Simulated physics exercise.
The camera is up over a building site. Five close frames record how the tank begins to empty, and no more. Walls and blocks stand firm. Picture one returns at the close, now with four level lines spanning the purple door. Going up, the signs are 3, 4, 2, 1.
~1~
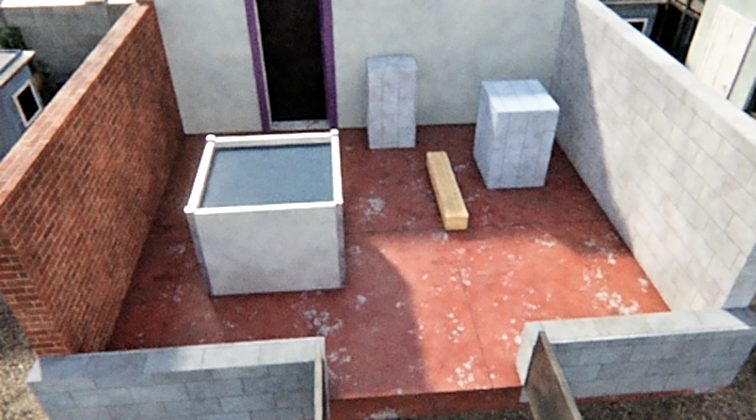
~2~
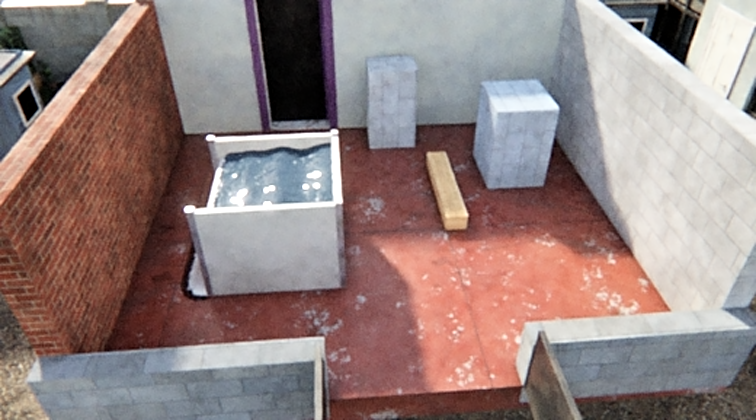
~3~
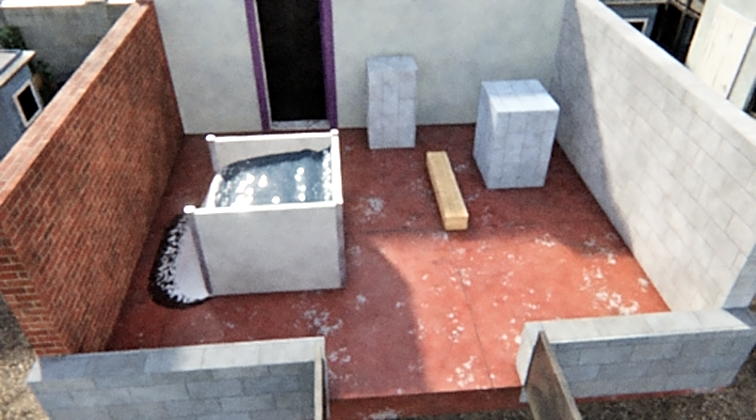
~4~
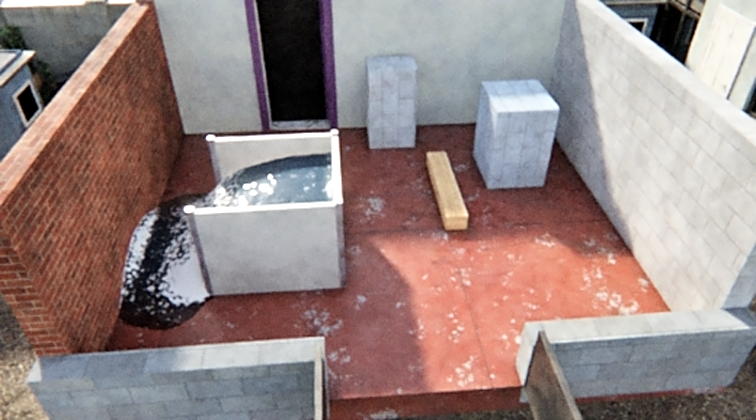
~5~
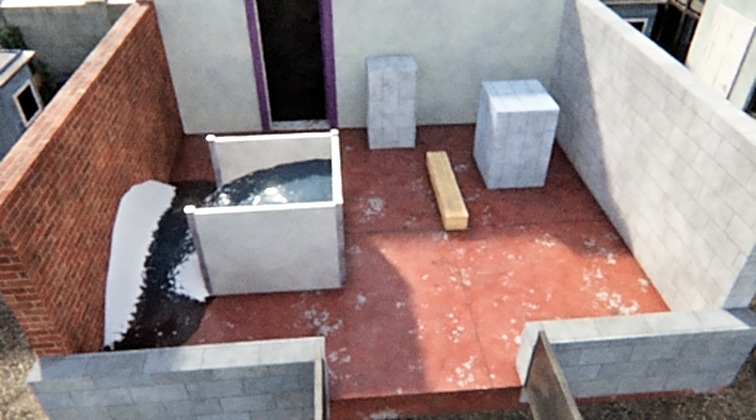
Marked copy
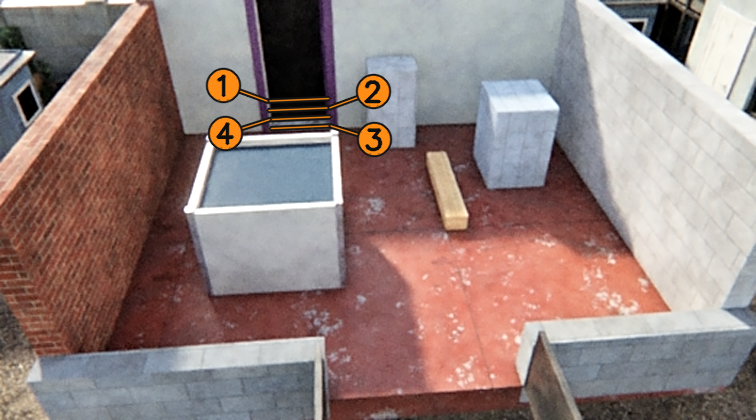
Water sits level in a pale, square-topped tank at the left of a red-floored, walled building site, seen from a fixed, raised viewpoint. A brick wall stands at left, a purple-framed dark doorway behind, two grey block stacks and a yellowish beam to the right. The water churns and sinks leftward, pouring out the tank's left side, spreading over the floor and running white up against the brick wall.
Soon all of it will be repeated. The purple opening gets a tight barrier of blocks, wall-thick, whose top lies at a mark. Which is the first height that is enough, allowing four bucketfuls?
4.
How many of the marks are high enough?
Three of the four.
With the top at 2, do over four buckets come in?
No.
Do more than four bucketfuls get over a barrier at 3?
Yes, it does.
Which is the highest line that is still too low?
The answer is 3.
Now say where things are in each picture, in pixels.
In the first frame, water in the tank at rest, its middle at (271, 176); foot of the purple doorway at (301, 129); open gate at (426, 325).
In the second frame, 2 % of the ground under water, visible out to (197, 274).
In the third frame, 4 % of the ground under water, visible out to (157, 290).
In the fourth frame, 8 % of the ground under water, visible out to (164, 205).
In the fifth frame, 10 % of the ground under water, visible out to (166, 185).
In orange, 1 at (298, 99); 2 at (299, 109); 3 at (300, 127); 4 at (300, 118); from the bottom up 3, 4, 2, 1.
With 1, nothing gets over.
With 2, nothing gets over.
With 3, about 9 bucketfuls get in.
With 4, a splash gets over, under a bucket.
